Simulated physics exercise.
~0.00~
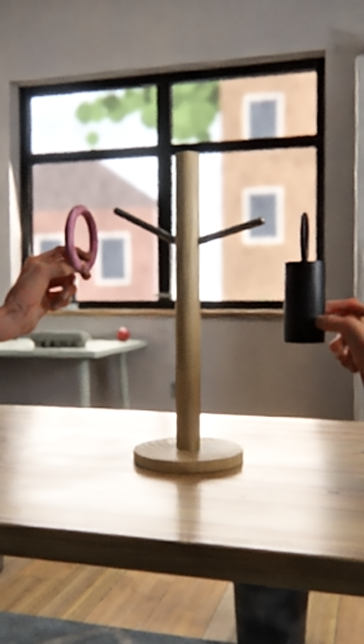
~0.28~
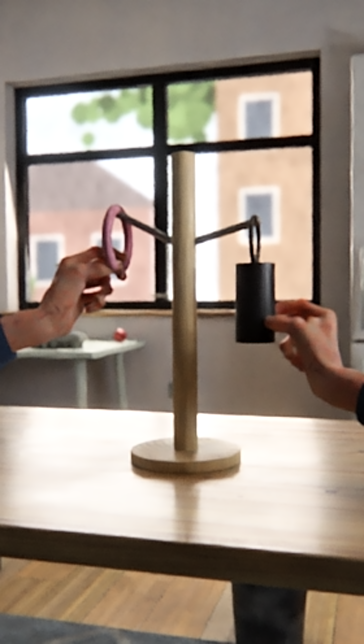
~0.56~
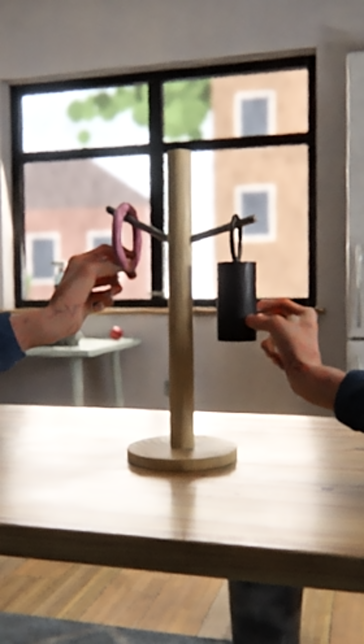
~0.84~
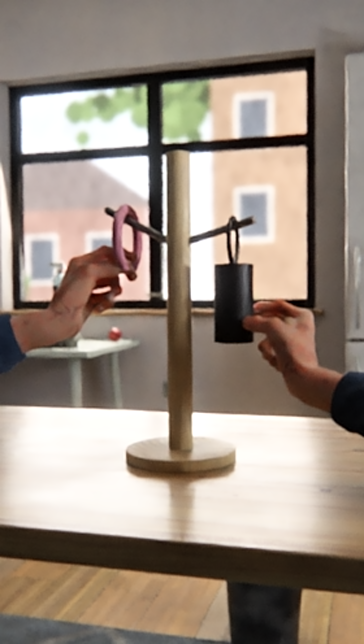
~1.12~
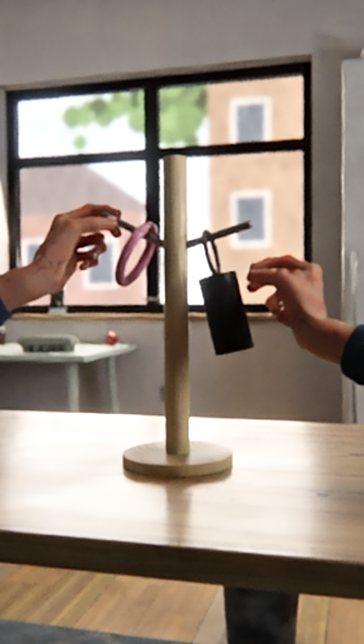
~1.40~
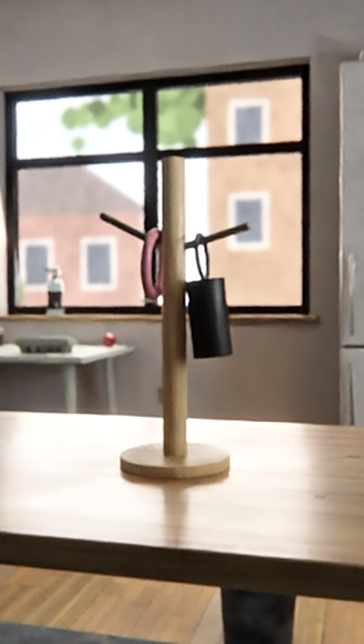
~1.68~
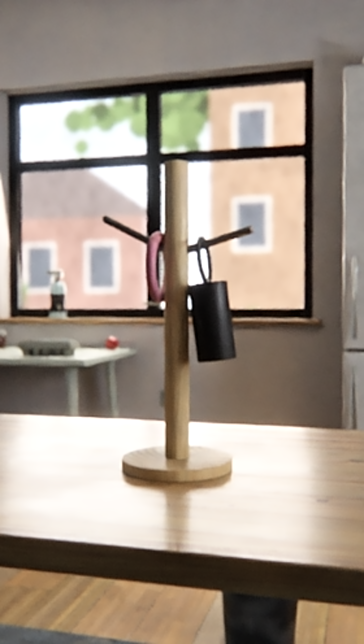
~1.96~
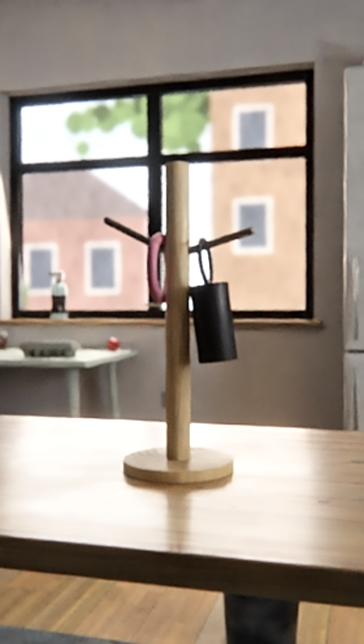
Two hands hung a pink ring of tape and a black lantern on opposite arms of a wooden peg stand, then let go. Both swung and slid inward toward the post, and ended up hanging still on their pegs.
